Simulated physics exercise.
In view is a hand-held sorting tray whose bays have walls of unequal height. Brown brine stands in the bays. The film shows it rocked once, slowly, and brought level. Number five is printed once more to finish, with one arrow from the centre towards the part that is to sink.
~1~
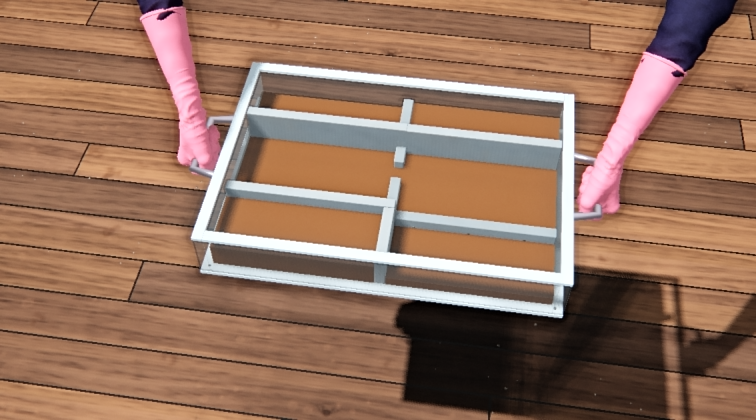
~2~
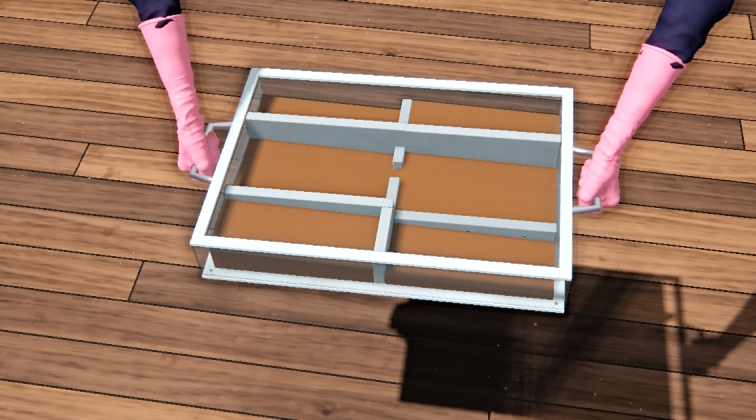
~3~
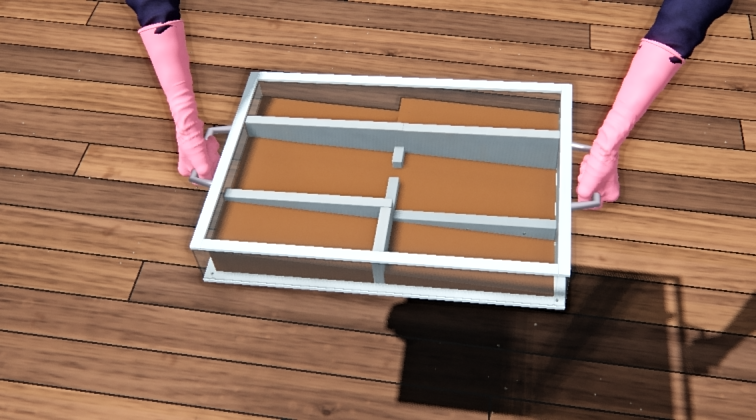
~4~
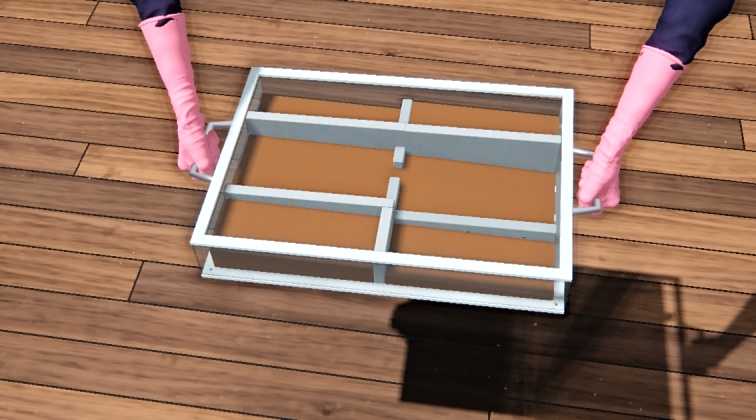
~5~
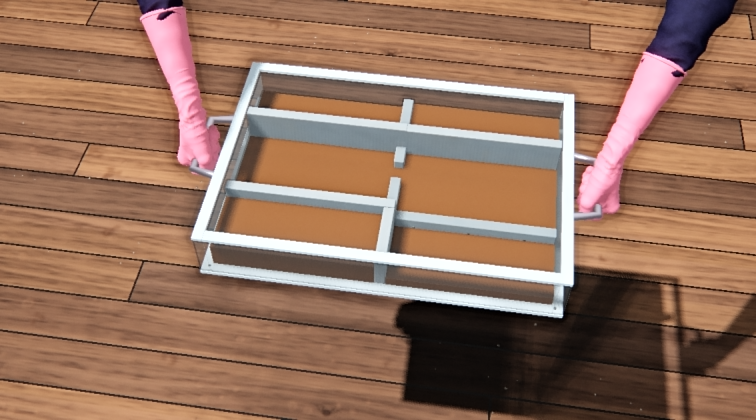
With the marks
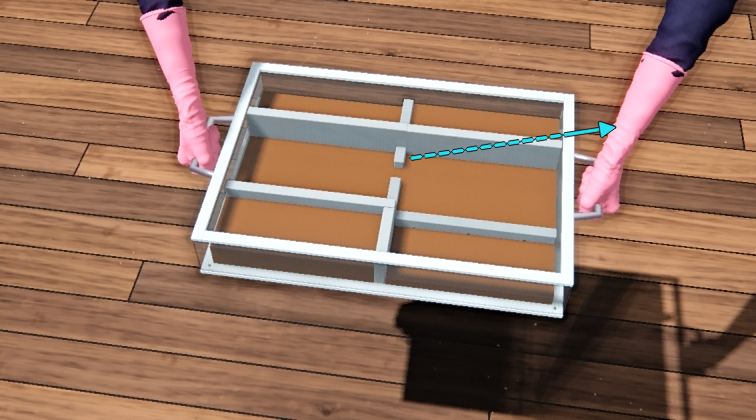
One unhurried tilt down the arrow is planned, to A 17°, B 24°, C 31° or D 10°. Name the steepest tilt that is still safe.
Angle D.
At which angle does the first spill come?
Here it is angle A.
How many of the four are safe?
One.
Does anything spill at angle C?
Yes, that goes wrong.
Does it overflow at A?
Yes.
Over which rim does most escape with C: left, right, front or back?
The right rim.
The arrow ends at (609, 127).
Choosing A, about 9 % goes over the rim.
Choosing B, about 42 % goes over the rim.
Choosing C, about 63 % goes over the rim.
Choosing D, nothing spills; the centre right bay holds the most.
